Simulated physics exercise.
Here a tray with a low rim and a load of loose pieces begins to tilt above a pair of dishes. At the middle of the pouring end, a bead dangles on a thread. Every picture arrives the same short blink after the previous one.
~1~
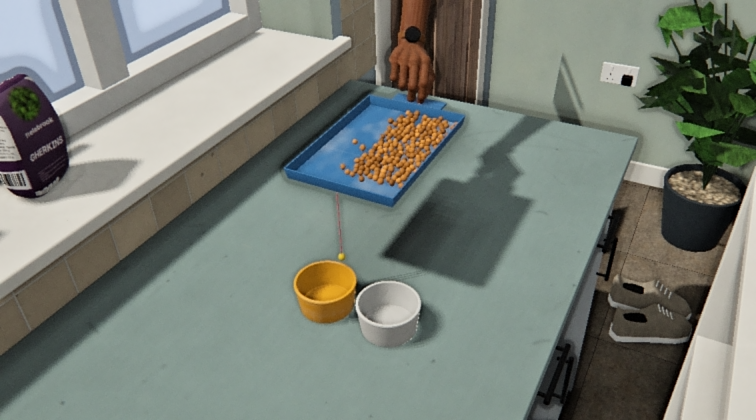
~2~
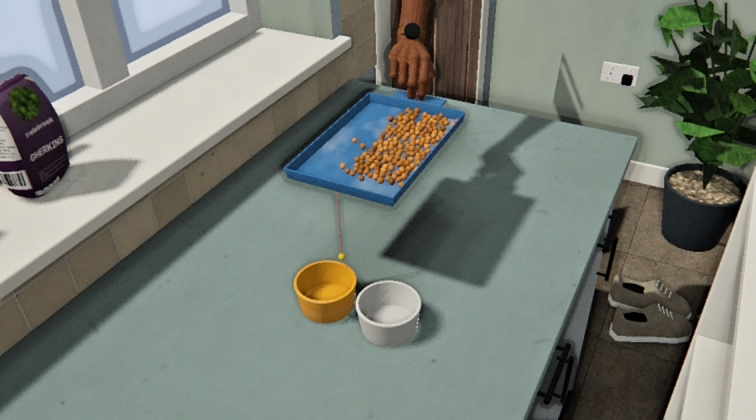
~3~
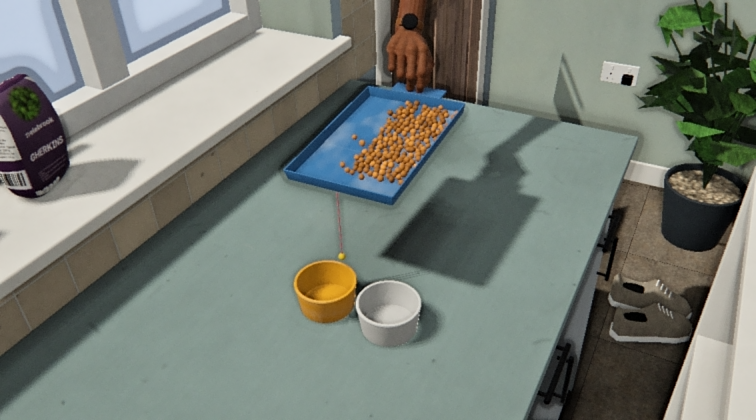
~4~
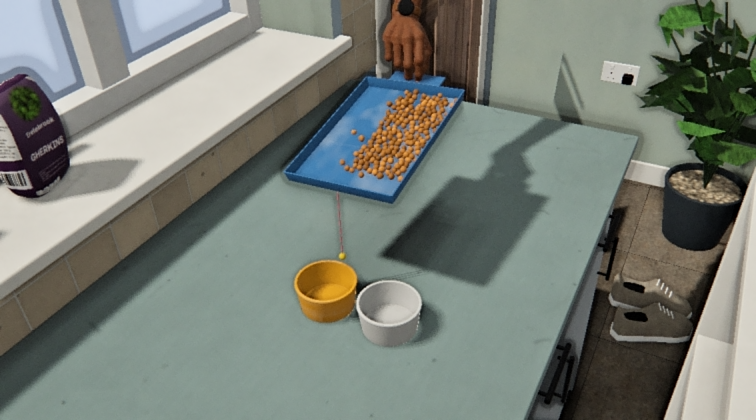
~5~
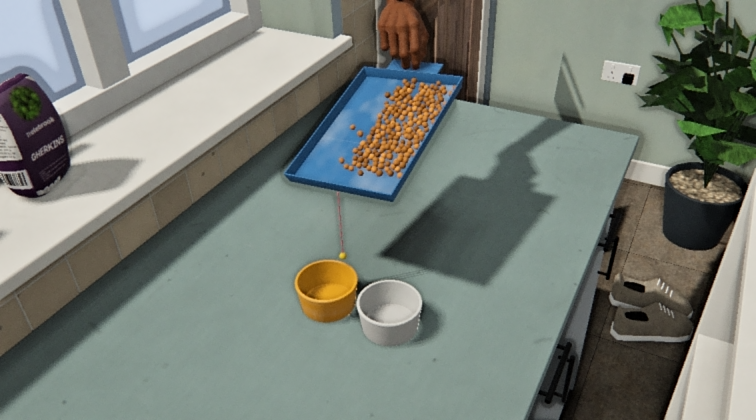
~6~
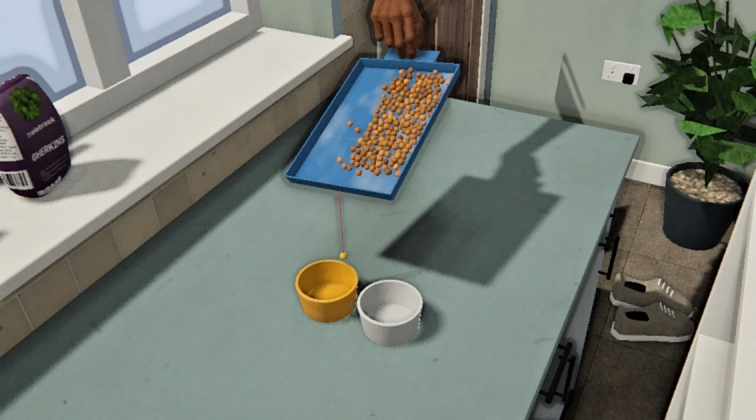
Blue tray of roasted chickpeas slowly tilting at a hand's grip, far end rising, above orange and white dishes on a counter.
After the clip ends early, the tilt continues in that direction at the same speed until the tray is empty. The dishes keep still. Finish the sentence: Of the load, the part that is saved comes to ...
Less than half of it.
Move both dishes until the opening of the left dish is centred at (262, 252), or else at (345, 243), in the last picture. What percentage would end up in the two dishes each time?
Respectively 60 % and 0 %.
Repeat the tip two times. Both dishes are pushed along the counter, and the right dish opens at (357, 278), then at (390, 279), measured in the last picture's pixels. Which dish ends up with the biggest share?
In the first try it's the one on the left, and in the second it's the one on the left.
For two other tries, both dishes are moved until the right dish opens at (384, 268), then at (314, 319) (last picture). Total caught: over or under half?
For the two tries in order: Not as much as half, not as much as half.
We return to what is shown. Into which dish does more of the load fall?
That is the left dish.
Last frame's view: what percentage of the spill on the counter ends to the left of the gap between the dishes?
Looks like close to 100 per cent of it.
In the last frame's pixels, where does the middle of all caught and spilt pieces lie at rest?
(300, 292).
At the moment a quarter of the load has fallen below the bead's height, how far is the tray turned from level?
Around 90° at that moment.
Soon, tray tipped steeply; nearly all on the tray; a stray few outside both; a small part in the air.
A while on, tray tipped right over; about two thirds on the tray; a small part in the left dish; about a quarter outside both; a small part in the air.
Towards the end, tray tipped past a quarter turn; about a third in the left dish; about two thirds outside both.
Finally, tray tipped past a quarter turn; none in the right dish; about a third in the left dish; about two thirds outside both.
